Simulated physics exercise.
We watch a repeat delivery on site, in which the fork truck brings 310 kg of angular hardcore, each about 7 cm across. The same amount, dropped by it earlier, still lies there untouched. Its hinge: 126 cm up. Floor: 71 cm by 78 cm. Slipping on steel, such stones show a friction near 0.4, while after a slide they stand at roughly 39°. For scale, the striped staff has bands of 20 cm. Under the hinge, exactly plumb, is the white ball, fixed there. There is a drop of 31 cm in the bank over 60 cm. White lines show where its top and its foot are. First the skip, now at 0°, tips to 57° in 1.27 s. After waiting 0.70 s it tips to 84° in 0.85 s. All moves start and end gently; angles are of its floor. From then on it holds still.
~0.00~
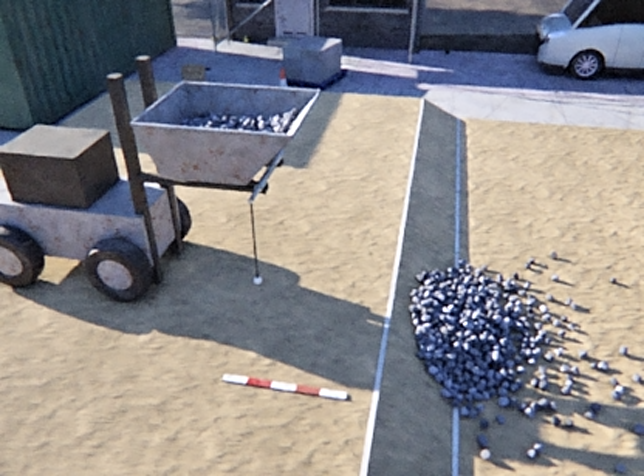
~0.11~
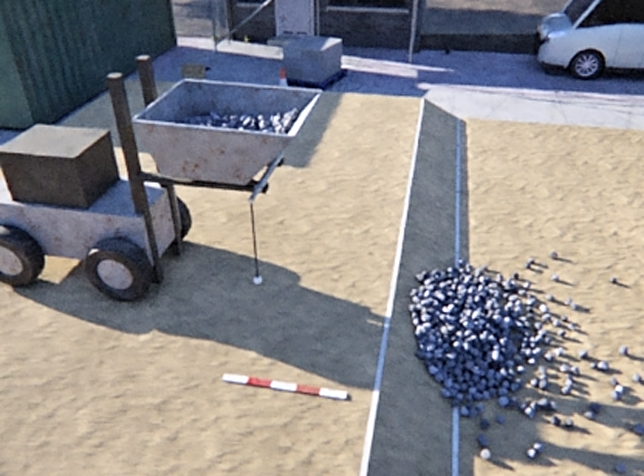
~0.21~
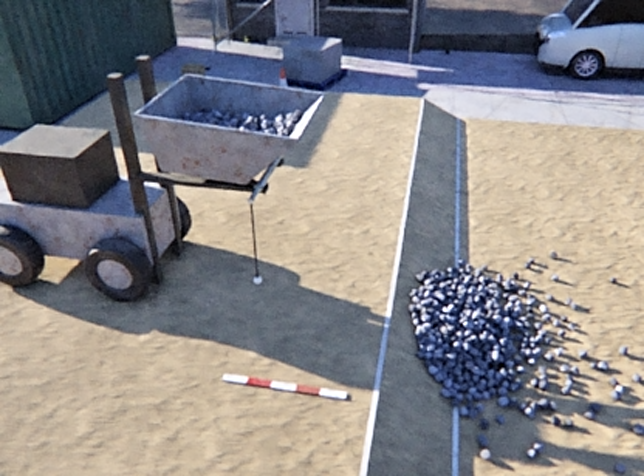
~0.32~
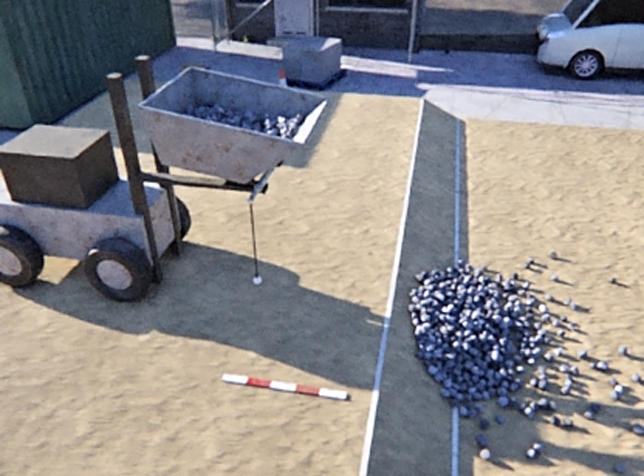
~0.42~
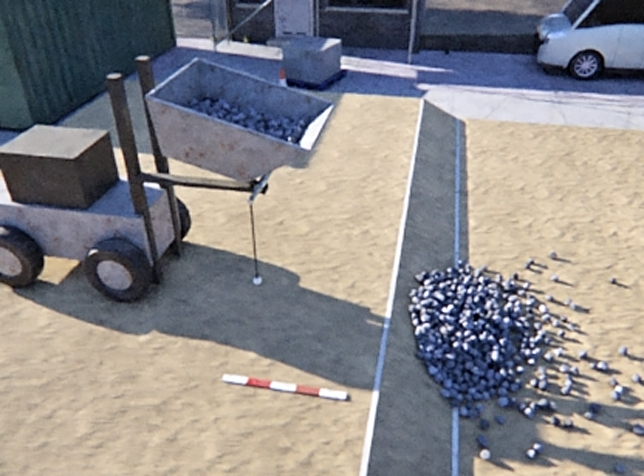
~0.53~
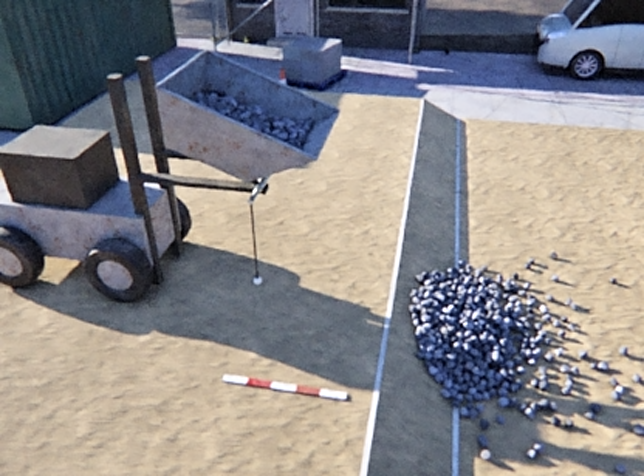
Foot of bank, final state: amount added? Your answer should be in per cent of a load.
Close to 14 parts in a hundred.
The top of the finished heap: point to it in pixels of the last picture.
Near (387, 284).
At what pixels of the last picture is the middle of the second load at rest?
I'd point to about (409, 299).
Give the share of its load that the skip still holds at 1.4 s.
Close to 100 in a hundred.
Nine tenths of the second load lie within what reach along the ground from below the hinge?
That's roughly 180 cm.
After 0.9 s the floor is at 48°; in per cent of one load, 100 in the skip, 32 on the top or the slope, 68 at the foot of the bank; the foremost stones are at (643, 380).
After 1.4 s the floor is at 57°; in per cent of one load, 100 in the skip, 32 on the top or the slope, 68 at the foot of the bank; the foremost stones are at (643, 380).
After 3.3 s the floor is at 84°; in per cent of one load, 14 in the skip, 118 on the top or the slope, 68 at the foot of the bank; the foremost stones are at (643, 380).
After 5.8 s the floor is at 84°; in per cent of one load, 0 in the skip, 118 on the top or the slope, 82 at the foot of the bank; the foremost stones are at (643, 380). Net gain at the foot of the bank, 14.
